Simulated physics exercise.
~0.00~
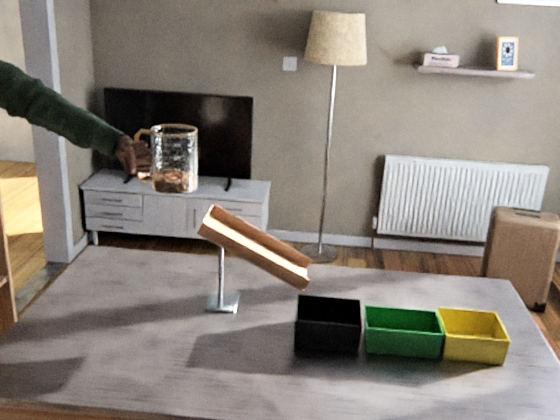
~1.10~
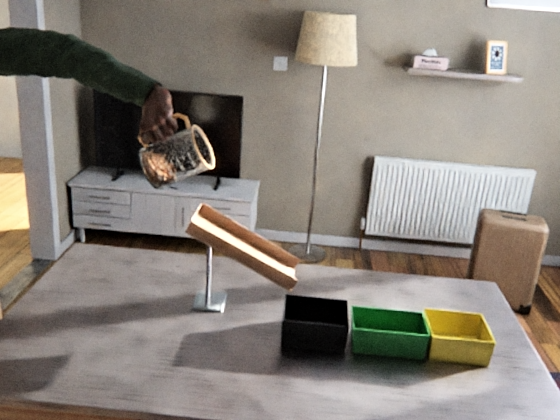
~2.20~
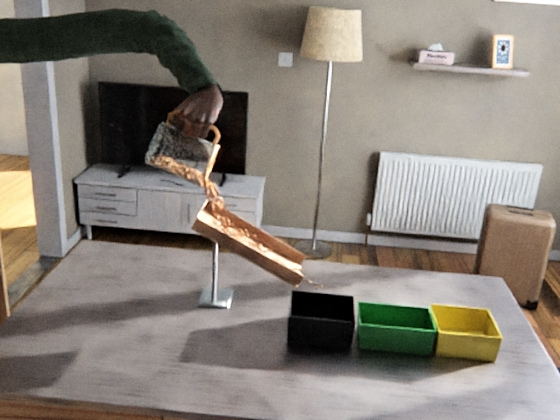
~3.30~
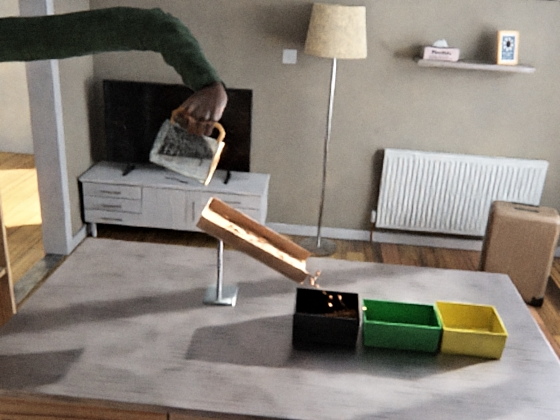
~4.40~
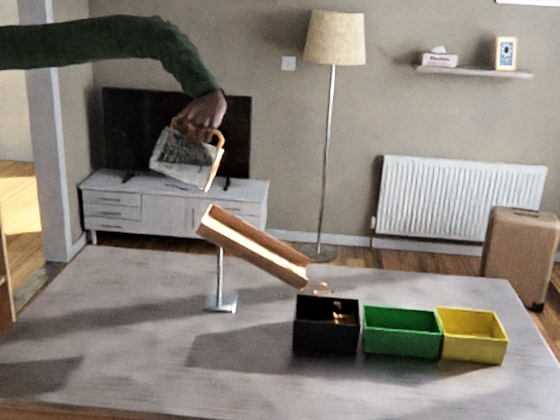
In a living room, a hand tips a jug, sending small pieces down a chute into the black tin.
